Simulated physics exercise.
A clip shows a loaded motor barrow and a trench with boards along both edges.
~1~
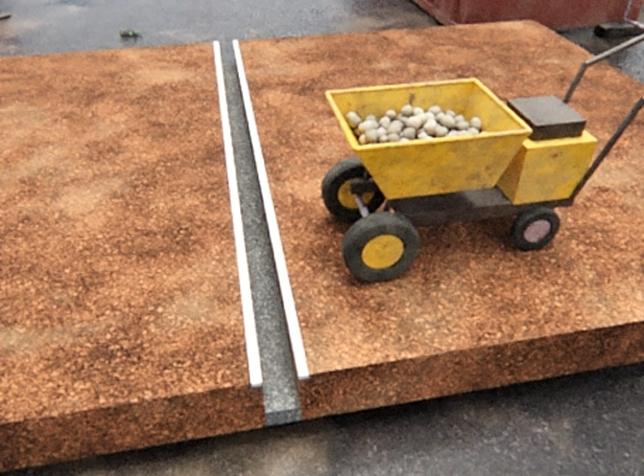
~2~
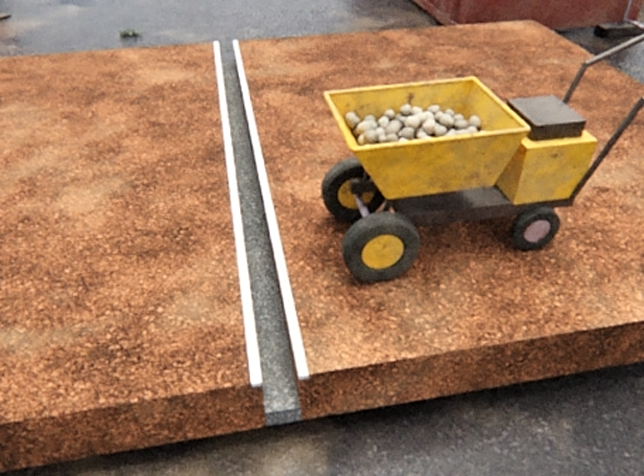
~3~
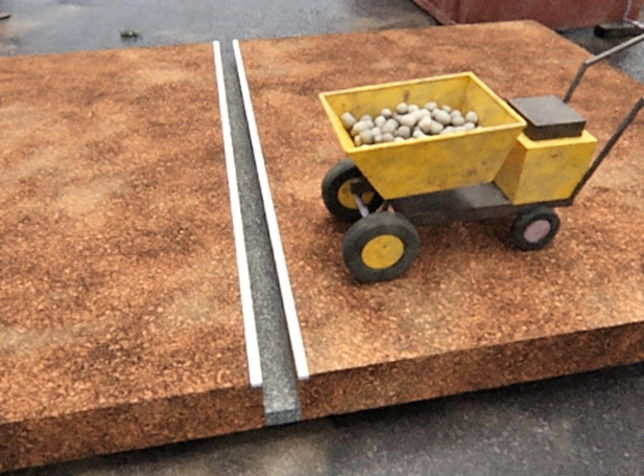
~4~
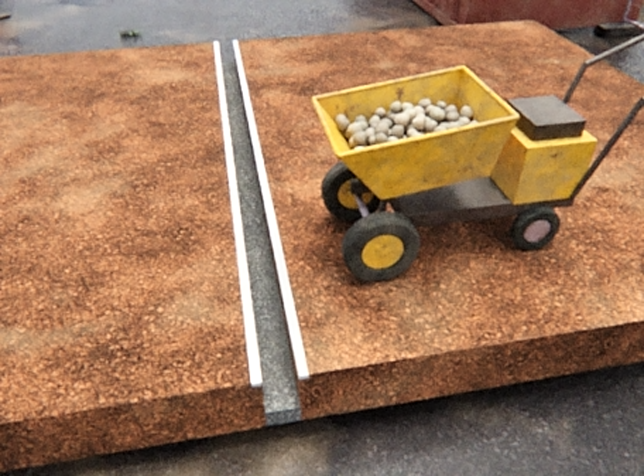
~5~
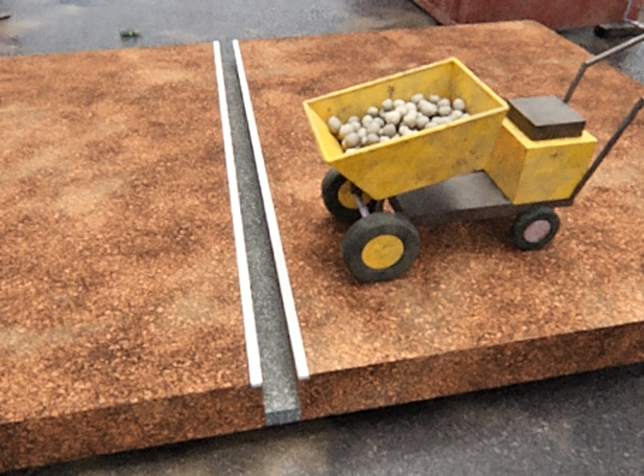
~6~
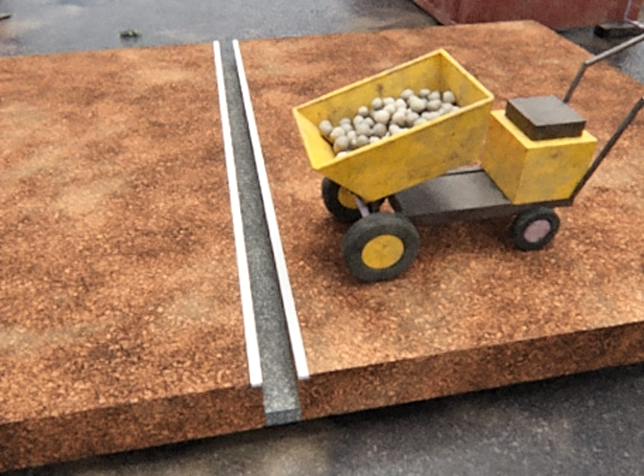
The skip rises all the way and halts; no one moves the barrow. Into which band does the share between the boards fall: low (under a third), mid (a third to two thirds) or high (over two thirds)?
The low band.
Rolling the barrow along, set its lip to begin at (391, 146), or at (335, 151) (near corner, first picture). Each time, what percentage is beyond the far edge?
20 % for the first, 80 % for the second.
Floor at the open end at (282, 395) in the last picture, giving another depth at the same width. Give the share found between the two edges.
20 %, roughly.
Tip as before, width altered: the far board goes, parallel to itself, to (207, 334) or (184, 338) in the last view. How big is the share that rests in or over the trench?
90 and 100 percent.
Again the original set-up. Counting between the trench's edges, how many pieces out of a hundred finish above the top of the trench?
Roughly 10 %.
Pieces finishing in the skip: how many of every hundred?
That comes to about 15 per cent or so.
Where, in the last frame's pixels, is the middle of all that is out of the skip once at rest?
About (215, 261).
Shortly afterwards, skip tipped steeply; the whole lot in the skip.
Next, skip tipped right over; the bulk in the skip; only a few in or heaped over the trench; near a quarter beyond it; only a few falling.
Some moments later, skip tipped right over; near a quarter in the skip; a little in or heaped over the trench; near two thirds beyond it.
In the end, skip tipped right over; a little in the skip; near a quarter in or heaped over the trench; near two thirds beyond it.
